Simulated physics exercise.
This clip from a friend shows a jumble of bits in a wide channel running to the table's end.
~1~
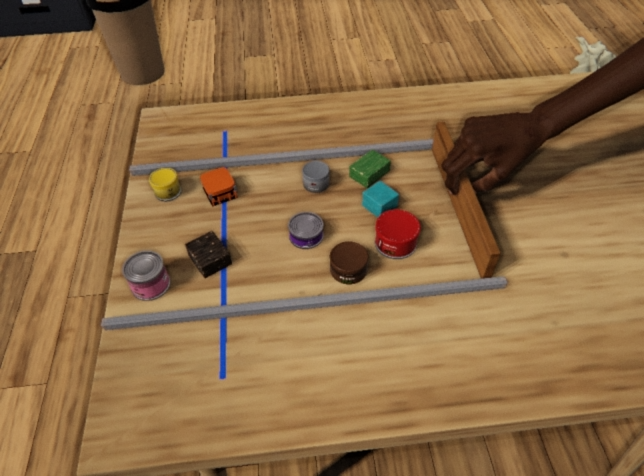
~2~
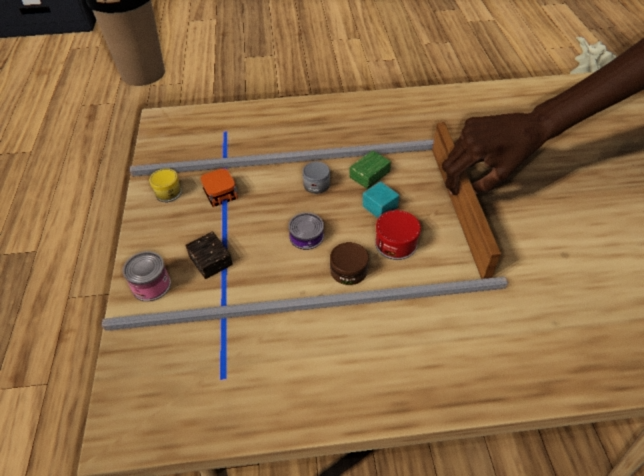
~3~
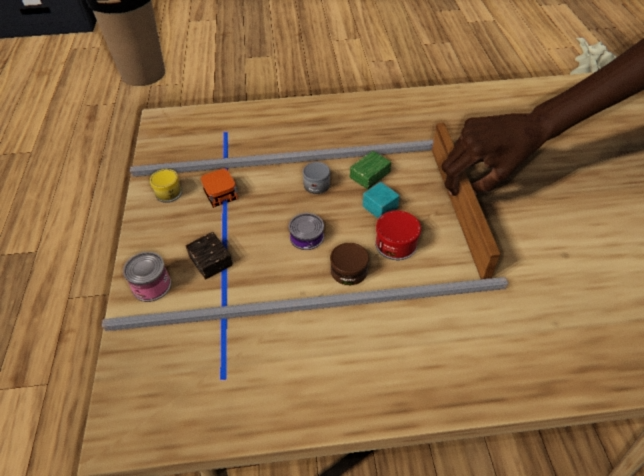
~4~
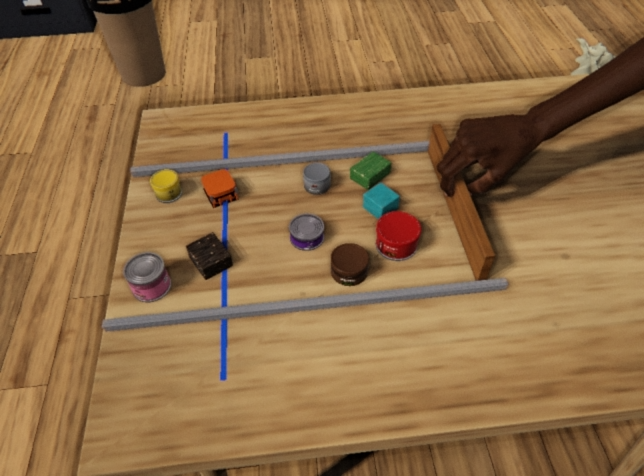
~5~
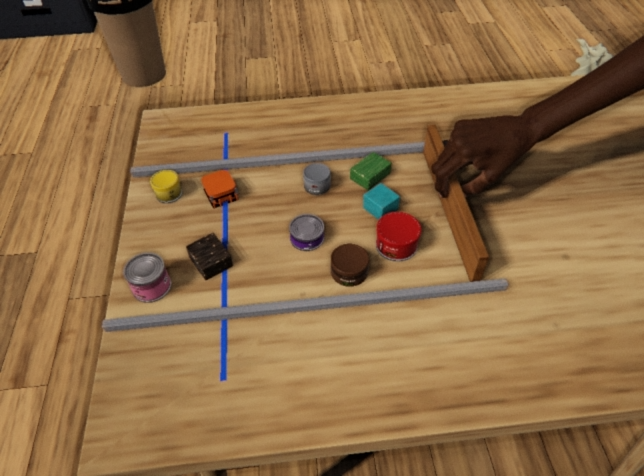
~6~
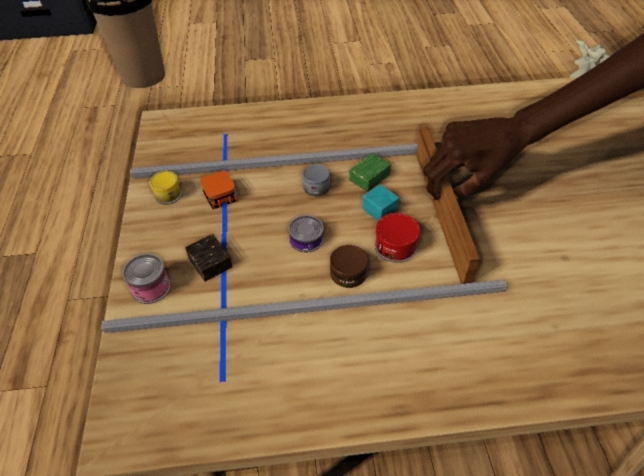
A dark-skinned hand grips a wooden board at the right of a pale wooden table, seen from above at an angle. Between two grey rails sit a yellow tin, pink pot, orange case and black block near a blue line at left, with grey, purple, green, turquoise, red and brown items further right. The hand slides the board slightly left, while the small items stay still.
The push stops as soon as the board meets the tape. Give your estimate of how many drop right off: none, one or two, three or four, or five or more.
Zero lost.
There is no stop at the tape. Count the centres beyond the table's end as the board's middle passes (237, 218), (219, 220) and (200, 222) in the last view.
Result per place: 0; 0; 1.
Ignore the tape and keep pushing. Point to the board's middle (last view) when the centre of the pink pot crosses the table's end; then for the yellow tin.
The middle is at (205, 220) when it's the pink pot, and at (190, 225) when it's the yellow tin.
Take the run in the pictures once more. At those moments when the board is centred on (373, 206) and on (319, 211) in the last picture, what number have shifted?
5 and 6.
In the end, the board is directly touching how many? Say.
It's 4.
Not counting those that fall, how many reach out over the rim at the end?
As for overhanging, the count is 0.
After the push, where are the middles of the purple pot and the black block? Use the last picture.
Final positions - purple pot around (185, 236), black block around (162, 267).
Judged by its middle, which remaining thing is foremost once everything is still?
The pink pot.
Early on, none off yet; pink pot at rest near (147, 279); yellow tin at rest near (166, 188); black block at rest near (209, 257).
A while later, none off yet; pink pot at rest near (147, 279); yellow tin at rest near (166, 188); black block moving near (201, 259).
Finally, the number that fall off is zero.
